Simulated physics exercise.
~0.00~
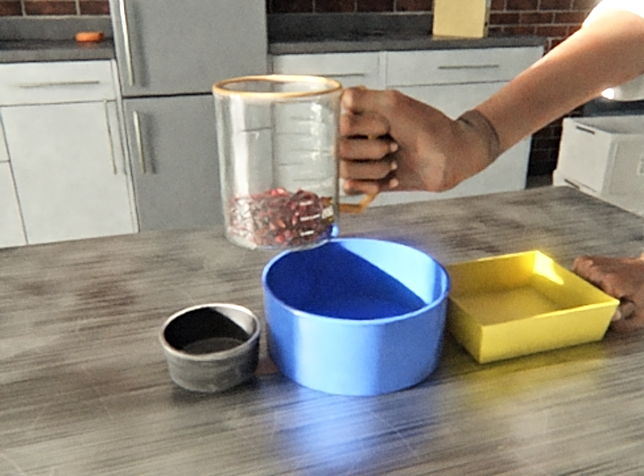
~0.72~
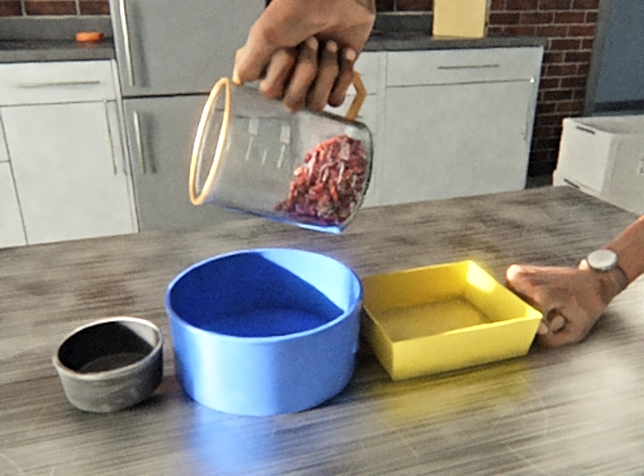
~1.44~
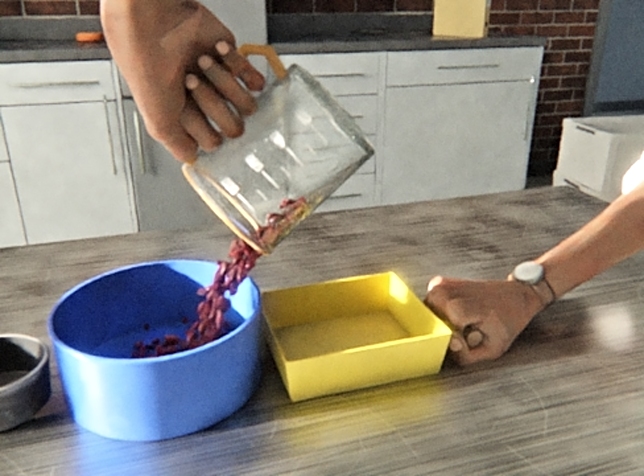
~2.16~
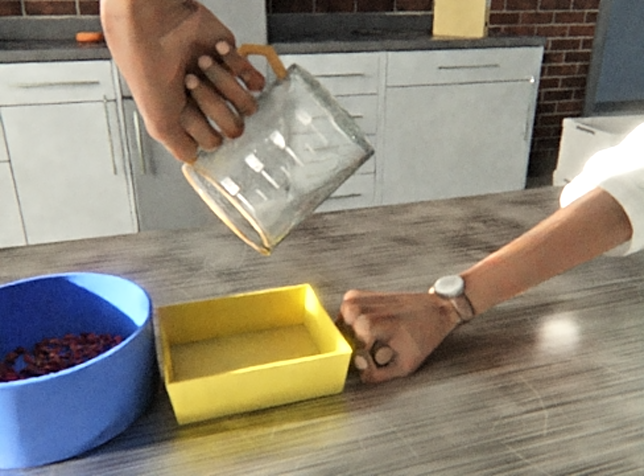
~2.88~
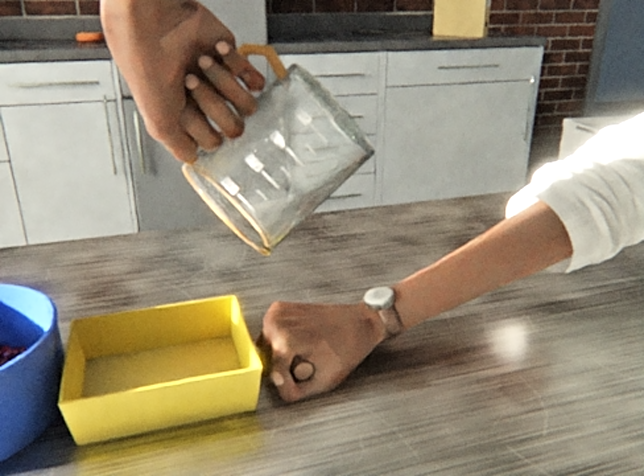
A hand tips red beans from a jug into a blue pot as joined dishes slide left.
